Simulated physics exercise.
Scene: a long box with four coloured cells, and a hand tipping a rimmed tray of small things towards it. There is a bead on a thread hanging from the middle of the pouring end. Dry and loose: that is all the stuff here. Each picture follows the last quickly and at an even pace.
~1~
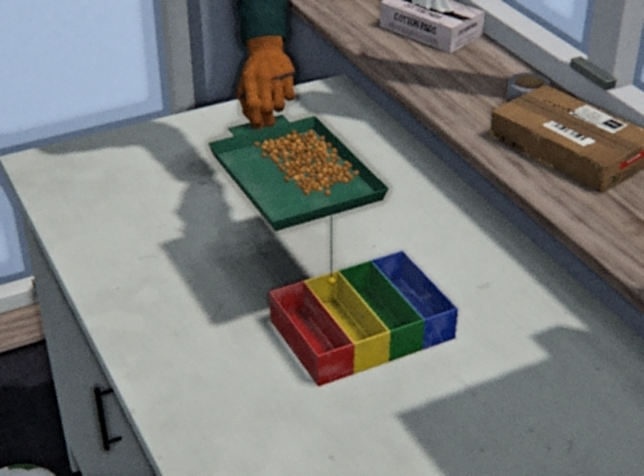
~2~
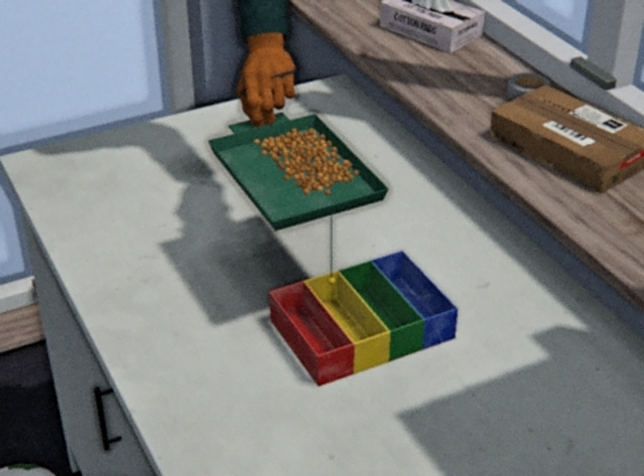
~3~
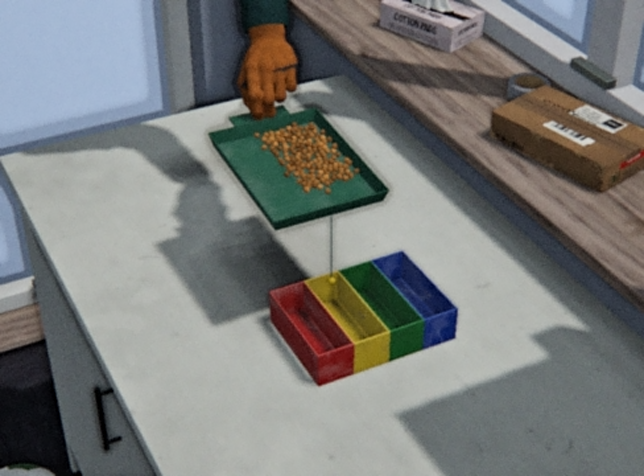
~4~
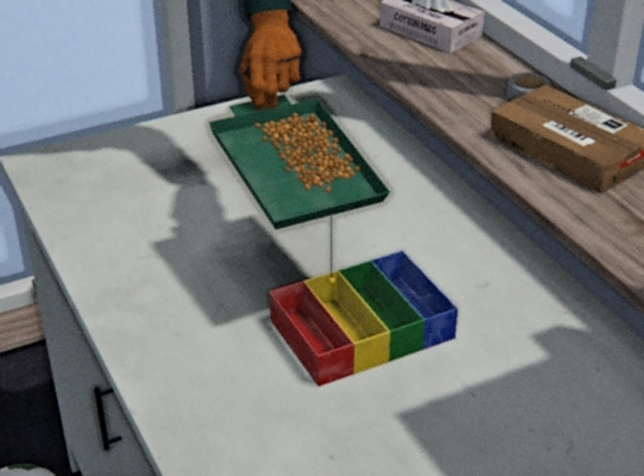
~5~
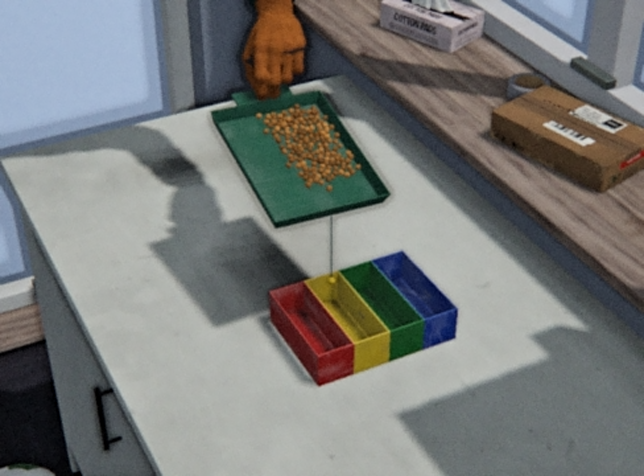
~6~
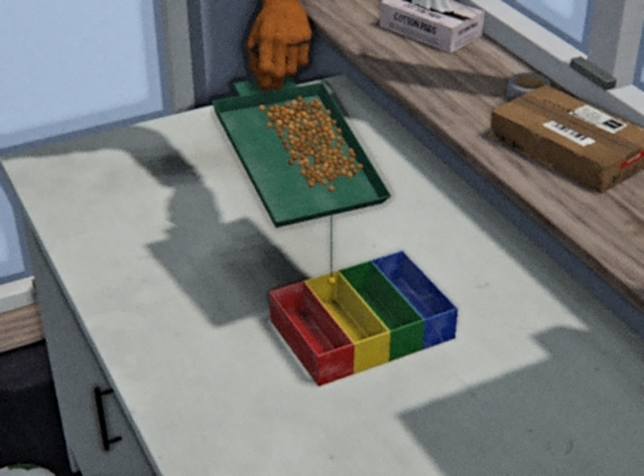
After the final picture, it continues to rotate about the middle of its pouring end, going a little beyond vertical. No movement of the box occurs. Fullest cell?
Green.
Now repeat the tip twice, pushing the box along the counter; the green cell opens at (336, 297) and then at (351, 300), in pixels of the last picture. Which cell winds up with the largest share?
Case 1 - the cell in blue; case 2 - the cell in blue.
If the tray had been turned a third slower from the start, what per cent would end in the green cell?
Near 50 in a hundred.
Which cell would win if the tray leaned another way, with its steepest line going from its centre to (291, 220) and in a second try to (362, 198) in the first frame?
Try A: Red / try B: The cell in green.
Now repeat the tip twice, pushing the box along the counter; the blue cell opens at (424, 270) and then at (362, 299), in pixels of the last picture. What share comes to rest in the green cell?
Close to 60 in a hundred, then close to 10 in a hundred.
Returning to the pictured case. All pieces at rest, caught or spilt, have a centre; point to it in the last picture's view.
Near (392, 326).
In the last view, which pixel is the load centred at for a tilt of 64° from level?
Somewhere about pixel (358, 196).
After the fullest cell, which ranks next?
Rank 2: That blue cell.
Soon after the last picture, tray tipped steeply; nearly all on the tray; a stray few in the yellow cell; a stray few in the blue cell; a small part falling or outside the box.
A little later, tray tipped past a quarter turn; about a third on the tray; a small part in the green cell; a small part in the blue cell; a stray few in the yellow cell; about a third falling or outside the box.
Later still, tray tipped past a quarter turn; about half in the green cell; about a third in the blue cell; about a quarter in the yellow cell; a stray few in the red cell; a stray few falling or outside the box.
At rest, tray tipped past a quarter turn; about half in the green cell; about a third in the blue cell; about a quarter in the yellow cell; a stray few in the red cell; a stray few outside the box.
